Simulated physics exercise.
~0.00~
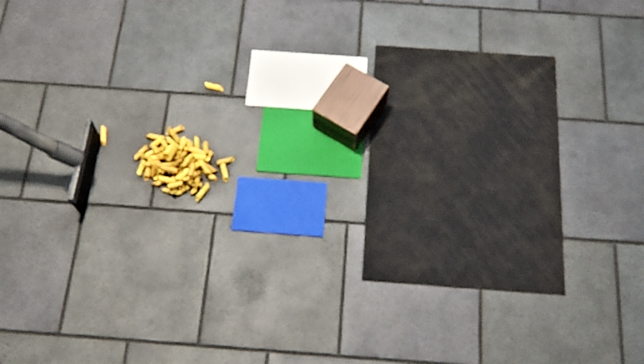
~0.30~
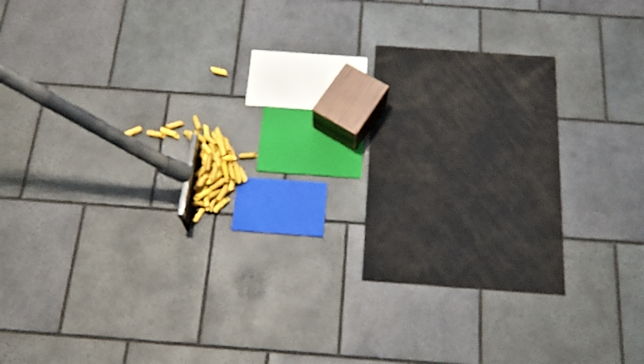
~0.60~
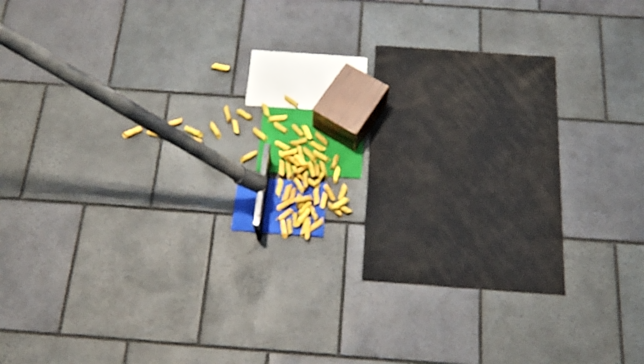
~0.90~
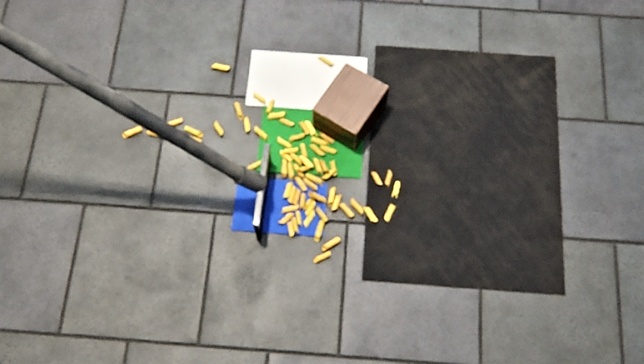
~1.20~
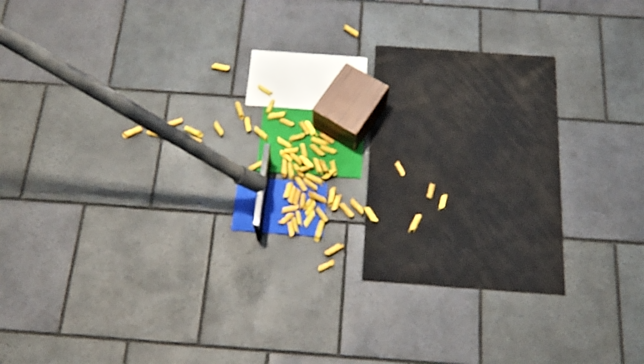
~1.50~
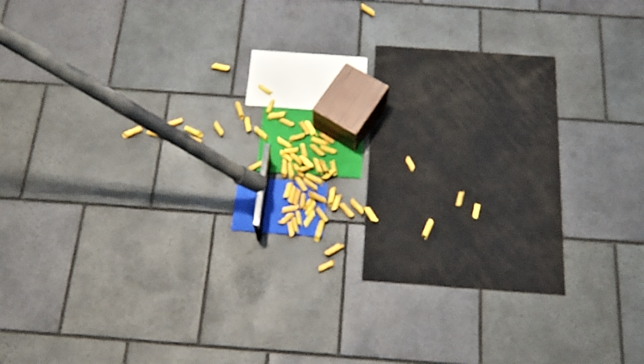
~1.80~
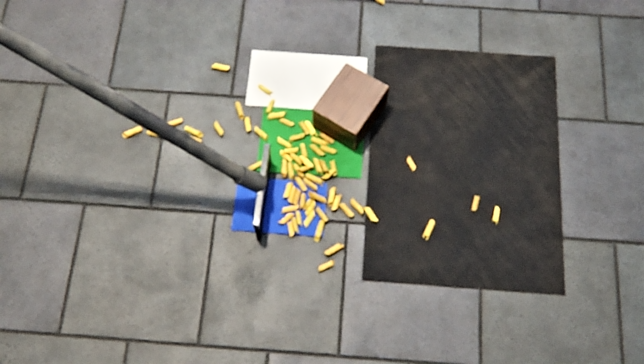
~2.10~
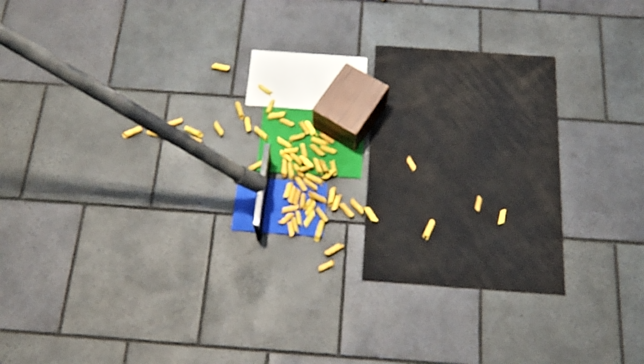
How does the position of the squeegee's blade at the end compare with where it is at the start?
At the start the blade is near the left side, on the bare tiles to the left of the pasta heap. At the end it is farther right, standing over the blue mat.
